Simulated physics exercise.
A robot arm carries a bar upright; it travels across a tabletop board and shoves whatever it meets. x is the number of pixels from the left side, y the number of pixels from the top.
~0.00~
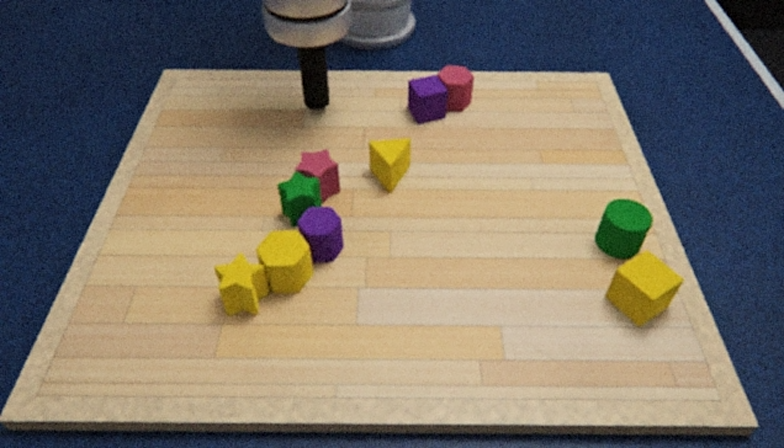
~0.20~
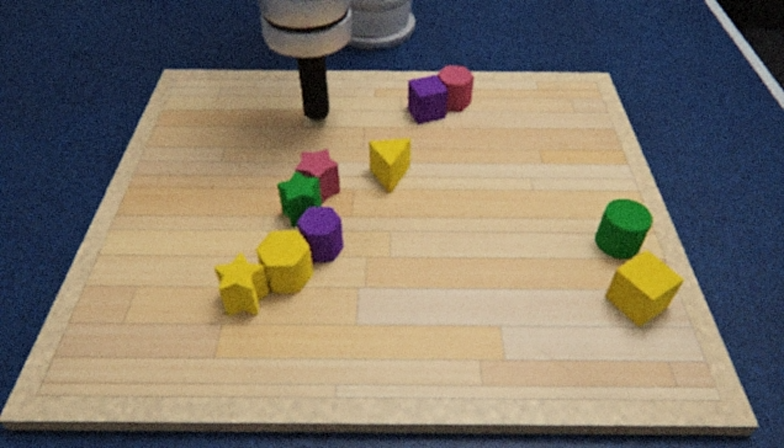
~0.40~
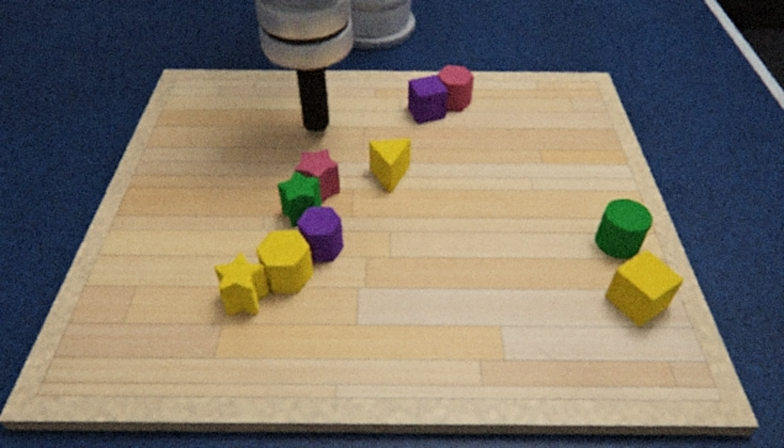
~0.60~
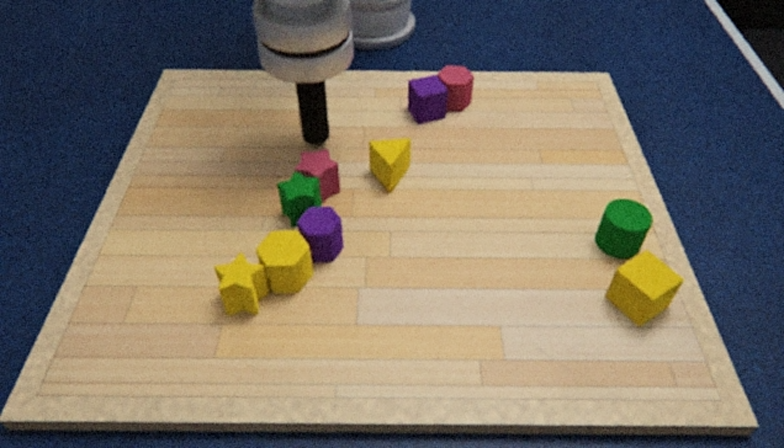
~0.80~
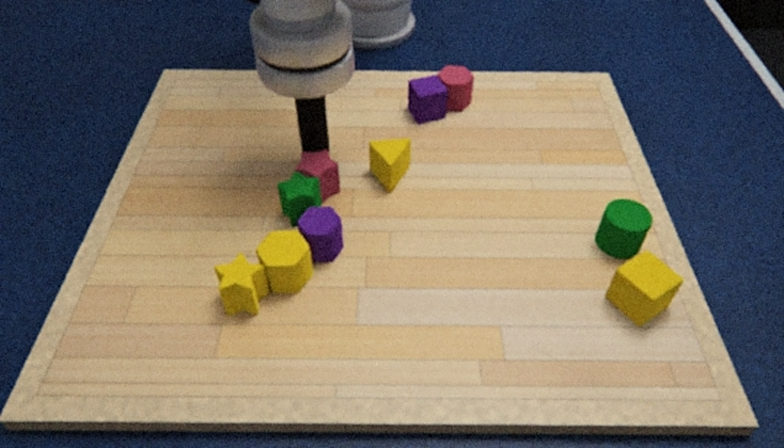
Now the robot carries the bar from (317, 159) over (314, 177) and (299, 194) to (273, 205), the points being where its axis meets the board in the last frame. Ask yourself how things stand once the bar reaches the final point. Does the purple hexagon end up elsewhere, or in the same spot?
My prediction: It moves.
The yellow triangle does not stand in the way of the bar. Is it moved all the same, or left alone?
Stays put.
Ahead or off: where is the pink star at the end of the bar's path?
No longer ahead of the bar.
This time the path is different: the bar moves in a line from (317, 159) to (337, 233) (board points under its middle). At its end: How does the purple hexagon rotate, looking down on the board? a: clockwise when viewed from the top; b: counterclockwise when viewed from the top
It's b.
On the path given first. Halfway along, bar at (307, 179); green star at (292, 201); pink star at (313, 179); purple hexagon at (319, 223).
At the end, bar at (271, 197); green star at (287, 212), turned 20° anticlockwise; pink star at (302, 187), turned 35° anticlockwise; purple hexagon at (322, 229), turned 30° anticlockwise; yellow triangle still.
